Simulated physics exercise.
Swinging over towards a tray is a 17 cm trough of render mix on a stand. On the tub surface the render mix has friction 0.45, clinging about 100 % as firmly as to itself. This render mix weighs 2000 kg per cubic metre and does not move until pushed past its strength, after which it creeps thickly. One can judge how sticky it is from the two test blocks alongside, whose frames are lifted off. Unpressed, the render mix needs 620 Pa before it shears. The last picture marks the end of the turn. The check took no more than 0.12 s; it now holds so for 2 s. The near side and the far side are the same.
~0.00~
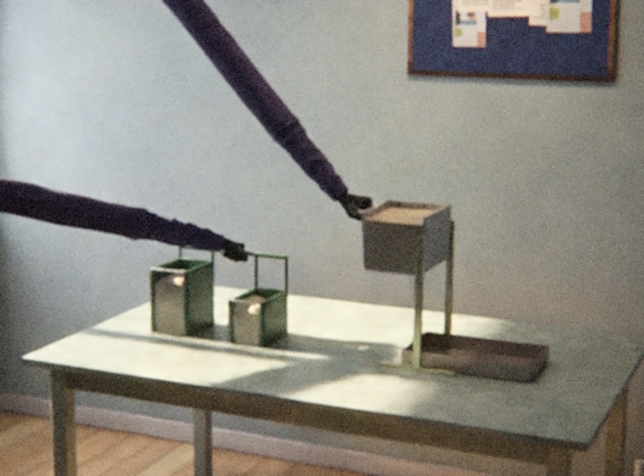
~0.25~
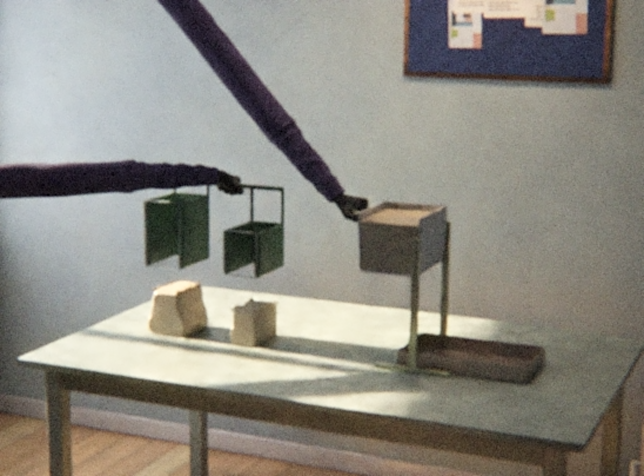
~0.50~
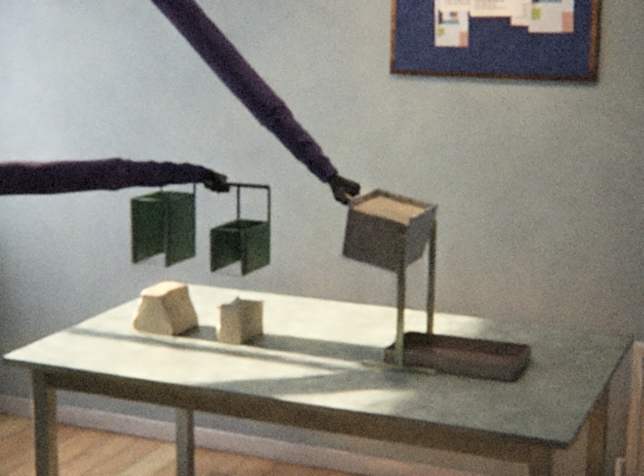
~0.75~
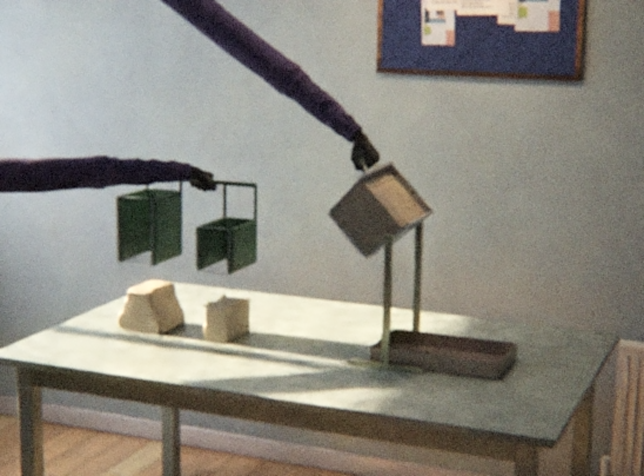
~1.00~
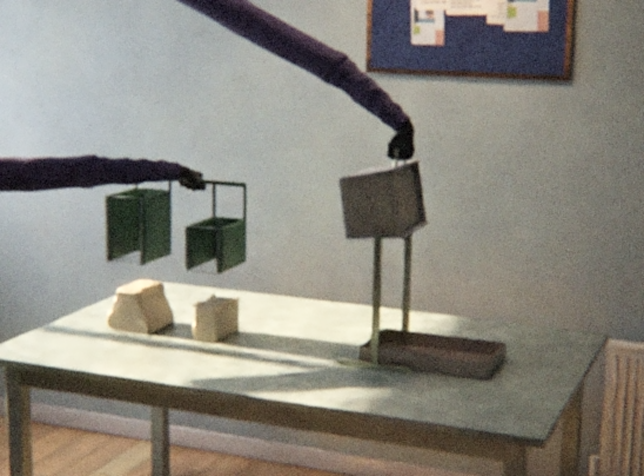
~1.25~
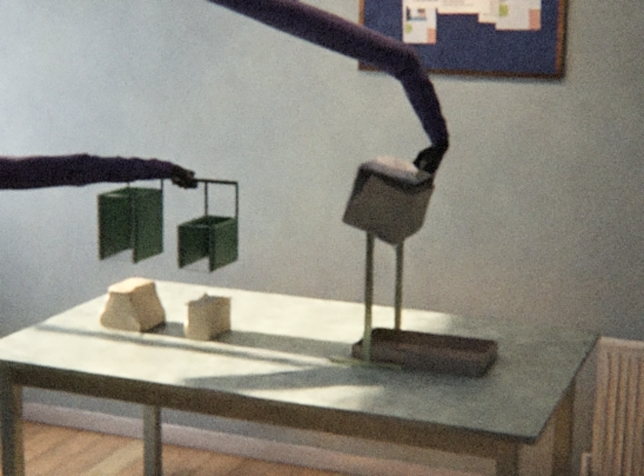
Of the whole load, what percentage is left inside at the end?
Close to 18 % is left inside.
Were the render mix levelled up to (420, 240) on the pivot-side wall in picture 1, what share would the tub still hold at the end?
I'd say close to 45 % stays in the tub.
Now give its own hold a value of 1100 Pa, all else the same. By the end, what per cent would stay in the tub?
16 %.
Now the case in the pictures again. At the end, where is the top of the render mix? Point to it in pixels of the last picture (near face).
Looking at the last picture, I'd put it at about (351, 207).
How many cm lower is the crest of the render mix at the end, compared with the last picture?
10 cm or so.
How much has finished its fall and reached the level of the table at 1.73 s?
Roughly 65 per cent.
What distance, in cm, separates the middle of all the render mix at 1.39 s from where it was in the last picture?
It has moved close to 7 cm.
After 1.39 s, the tub is at 107 degrees and holds 61 %.
After 1.56 s, the tub is at 107 degrees and holds 33 %.
After 1.73 s, the tub is at 107 degrees and holds 29 %.
After 1.90 s, the tub is at 107 degrees and holds 24 %.
After 3.25 s, the tub is at 107 degrees and holds 18 %.
